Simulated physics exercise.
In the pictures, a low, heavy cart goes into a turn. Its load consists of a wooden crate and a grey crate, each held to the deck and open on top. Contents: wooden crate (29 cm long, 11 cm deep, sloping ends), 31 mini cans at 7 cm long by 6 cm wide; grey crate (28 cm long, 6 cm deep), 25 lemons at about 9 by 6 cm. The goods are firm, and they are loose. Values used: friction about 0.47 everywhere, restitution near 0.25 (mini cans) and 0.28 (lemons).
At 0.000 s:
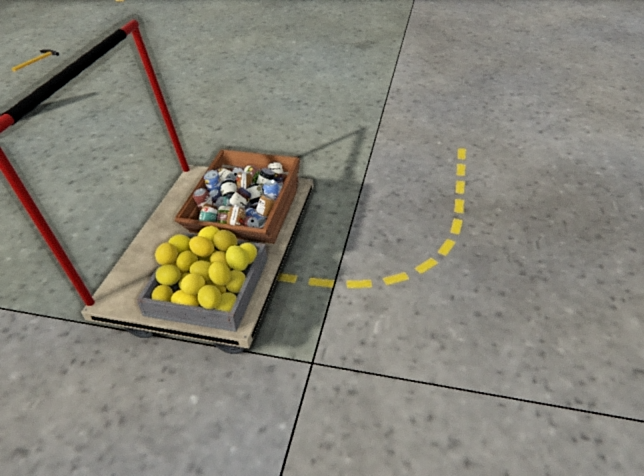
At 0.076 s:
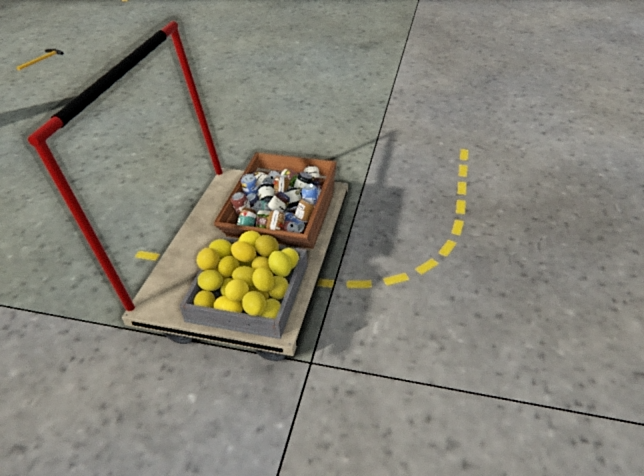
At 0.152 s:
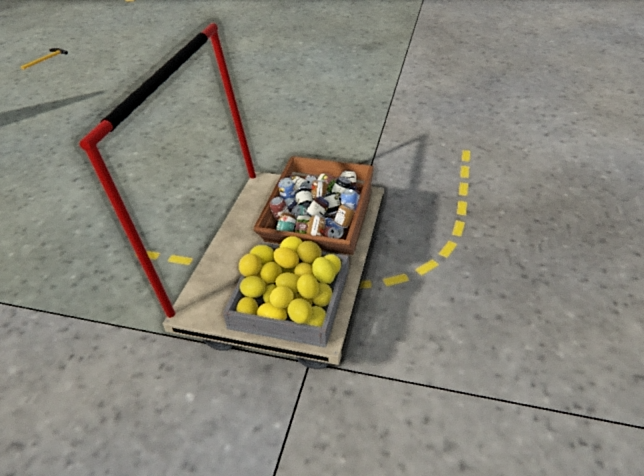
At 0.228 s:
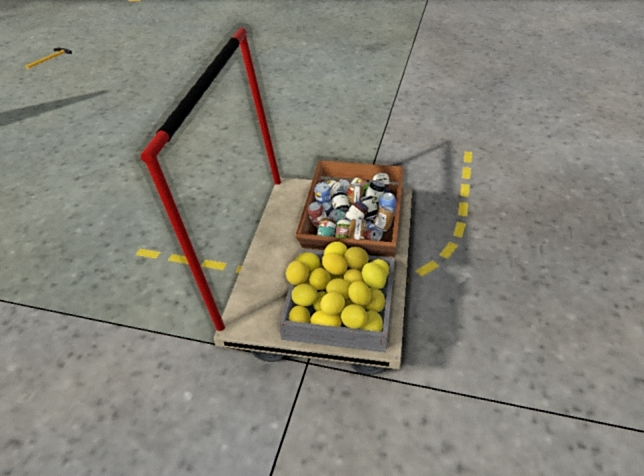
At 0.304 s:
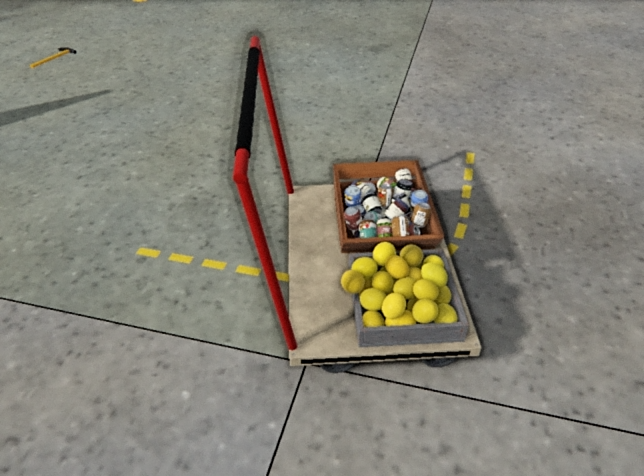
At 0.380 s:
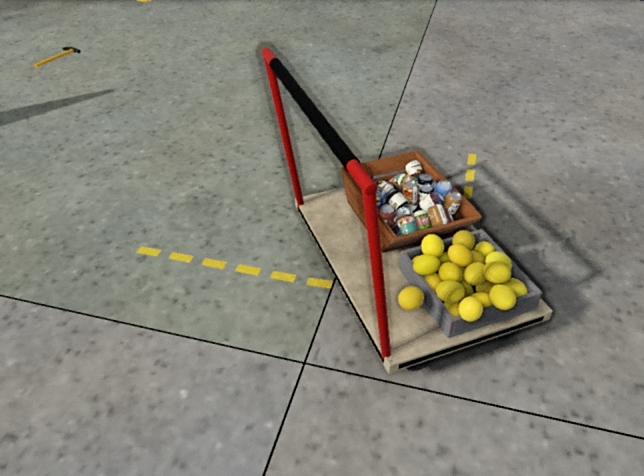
A flat cart with a red handle rolled right along a yellow dashed line, carrying small cans and lemons in open crates, then swung left around the bend as lemons came out of the grey crate.
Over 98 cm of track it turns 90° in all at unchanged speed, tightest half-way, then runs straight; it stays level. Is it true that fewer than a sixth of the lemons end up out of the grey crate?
Wow, that's north of a sixth.
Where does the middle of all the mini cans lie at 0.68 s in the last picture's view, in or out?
Near (444, 149).
After 0.41 s, wooden crate 31 in, 0 out and grey crate 22 in, 3 out.
After 0.52 s, wooden crate 31 in, 0 out and grey crate 18 in, 7 out.
After 0.68 s, wooden crate 31 in, 0 out and grey crate 16 in, 9 out.
Outcome (at 1.13 s), wooden crate 31 in, 0 out and grey crate 14 in, 11 out. Asked share, 11 of 25, 44 per cent.
